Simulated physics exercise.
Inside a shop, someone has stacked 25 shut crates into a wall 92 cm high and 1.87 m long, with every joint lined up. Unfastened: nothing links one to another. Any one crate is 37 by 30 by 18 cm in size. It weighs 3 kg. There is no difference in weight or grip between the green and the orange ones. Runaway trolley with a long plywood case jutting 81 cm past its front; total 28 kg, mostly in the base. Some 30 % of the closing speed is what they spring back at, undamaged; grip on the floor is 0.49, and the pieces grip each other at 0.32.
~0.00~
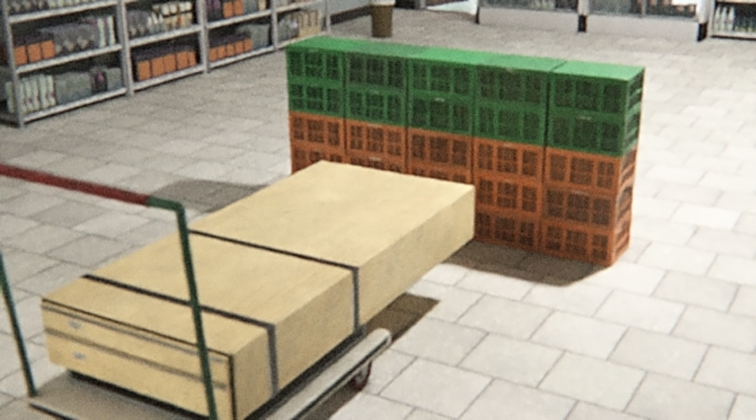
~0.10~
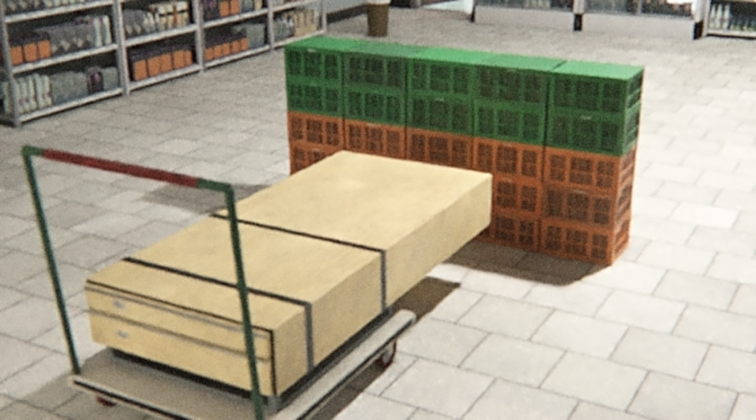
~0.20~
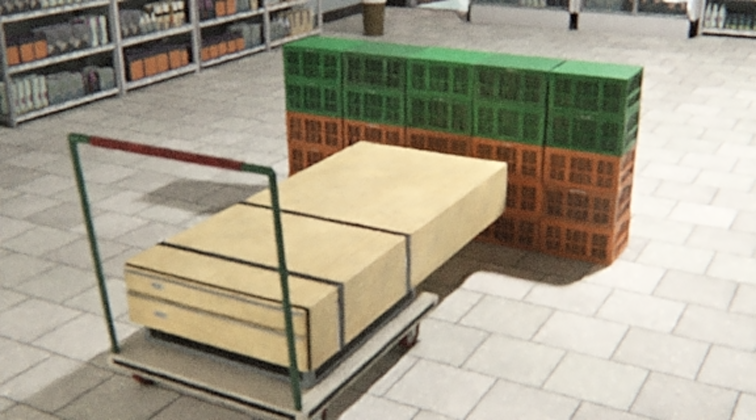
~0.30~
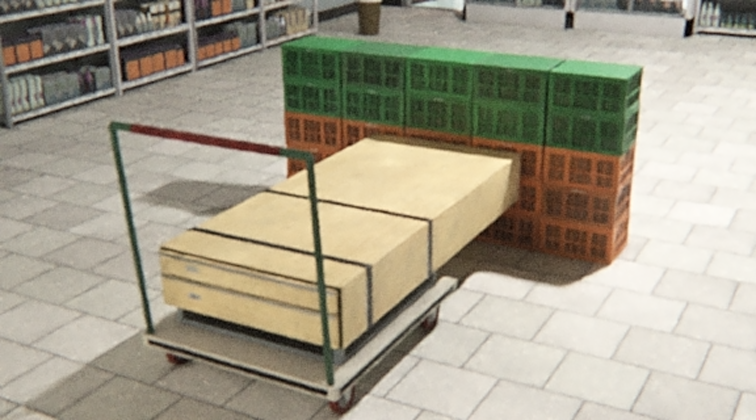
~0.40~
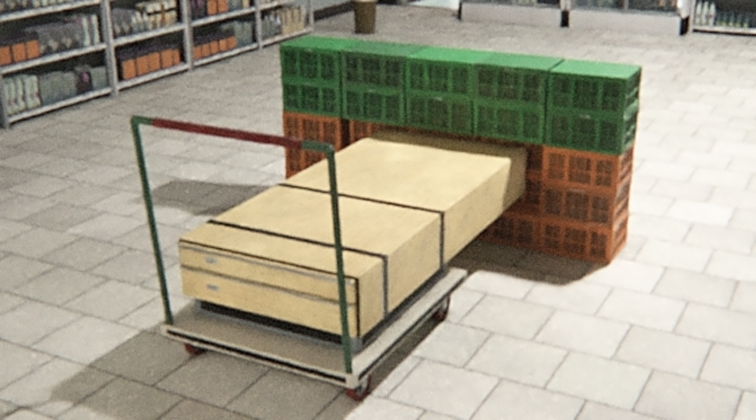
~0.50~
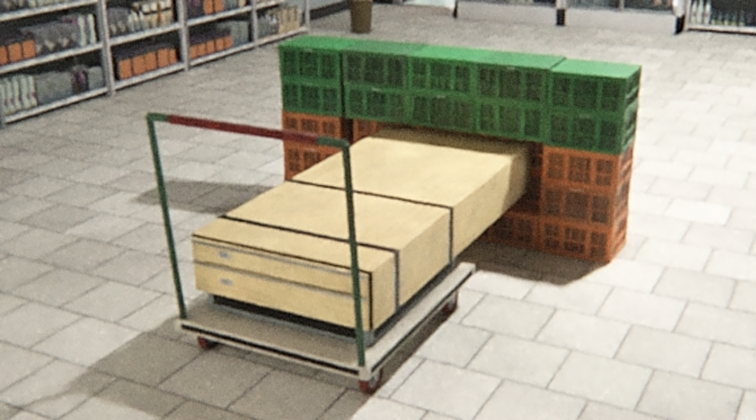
A flat cart carrying a long strapped box rolls into a green and orange crate wall.
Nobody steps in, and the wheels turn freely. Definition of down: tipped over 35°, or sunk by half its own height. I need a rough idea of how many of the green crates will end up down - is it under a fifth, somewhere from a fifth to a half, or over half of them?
I'd say over half of them.
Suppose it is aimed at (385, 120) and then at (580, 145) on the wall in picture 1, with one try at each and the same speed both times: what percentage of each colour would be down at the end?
First try then second: Orange 20 and 10, green 60 and 30 per cent.
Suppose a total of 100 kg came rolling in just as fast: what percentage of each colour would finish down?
Result: Orange 40 and green 40 in a hundred.
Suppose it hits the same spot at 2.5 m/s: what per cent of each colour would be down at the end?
Orange 40%, green 60%.
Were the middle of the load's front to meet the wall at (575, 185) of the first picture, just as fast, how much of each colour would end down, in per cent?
The orange ones would be 30 per cent down and the green ones 40 per cent.
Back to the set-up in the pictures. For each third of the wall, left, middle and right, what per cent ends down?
I'd put it at 40 % left, 80 % middle and 40 % right.
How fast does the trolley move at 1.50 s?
0.0 m/s.
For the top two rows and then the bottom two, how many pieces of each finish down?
That's 6 up top and 3 at the bottom.
Around 1.12 s, load 18 cm past the wall's line, stopped; none of the 10 green crates down (0 of 25 in all colours); top green crate tipped 21°; top orange crate tipped 29°.
Around 1.50 s, load 18 cm past the wall's line, stopped; 6 of the 10 green crates down (12 of 25 in all colours); top green crate tipped 61°, 43 cm lower; top orange crate on its side.
Finally (2.7 s), load 18 cm past the wall's line, stopped; 6 of the 10 green crates down (12 of 25 in all colours); top green crate upside down; top orange crate on its side. That is 60 per cent. Seen by the last camera, middles, top green crate near (492, 114), top orange crate near (551, 176).
